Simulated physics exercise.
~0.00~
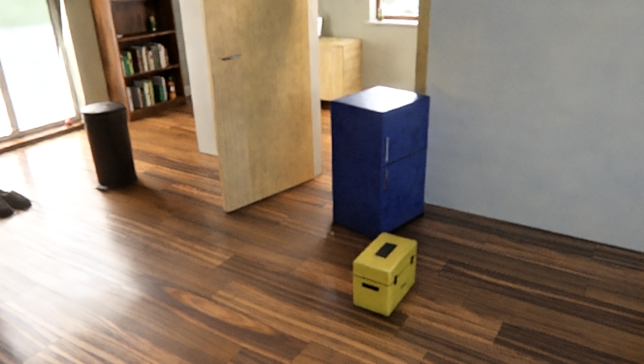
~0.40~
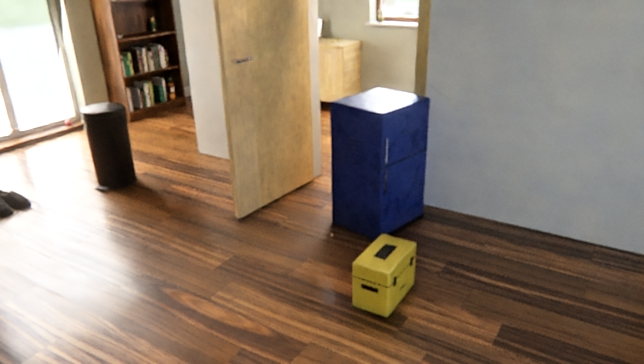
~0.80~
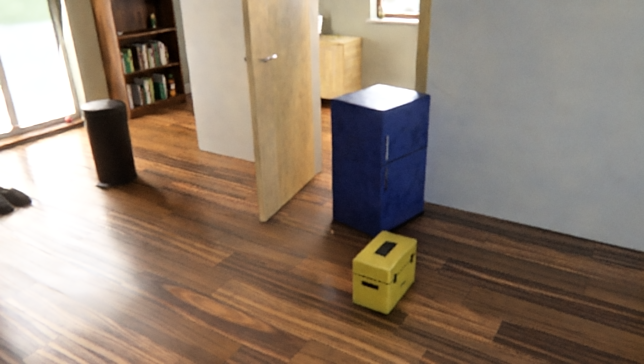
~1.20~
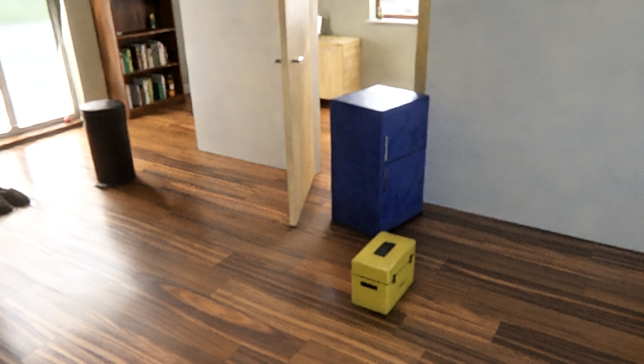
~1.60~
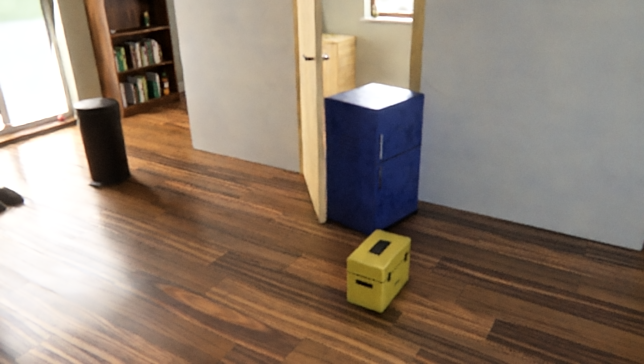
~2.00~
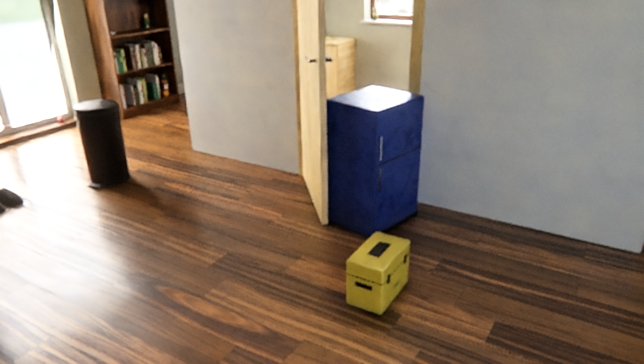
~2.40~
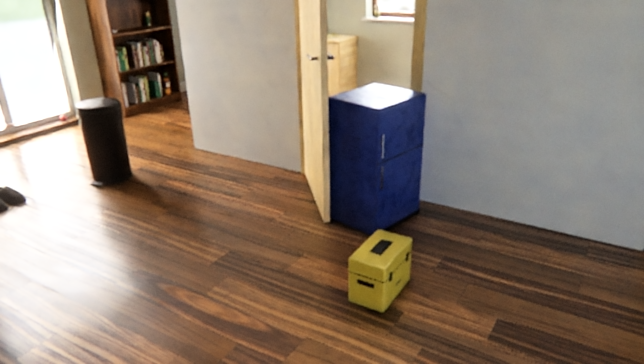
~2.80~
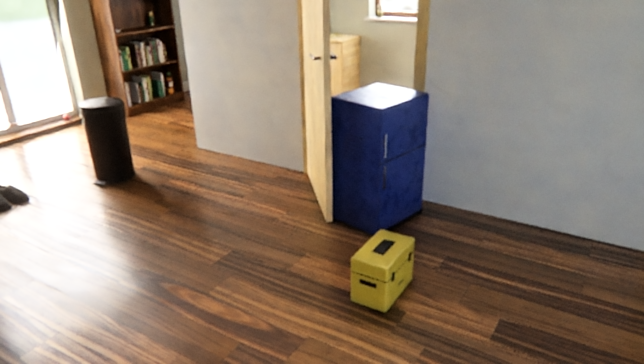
The clip opens on a room with a dark wood floor, where a pale wooden door stands wide open beside a blue appliance, with a yellow toolbox on the floor in front. With nobody in view, the door begins to swing, its free edge sweeping to the right and revealing more of the grey wall behind it. It keeps turning until it looks narrow, then comes to a stop right beside the blue appliance. The view sways slightly, but the appliance and toolbox stay put. At the end, the door rests partly open, with the doorway still uncovered.
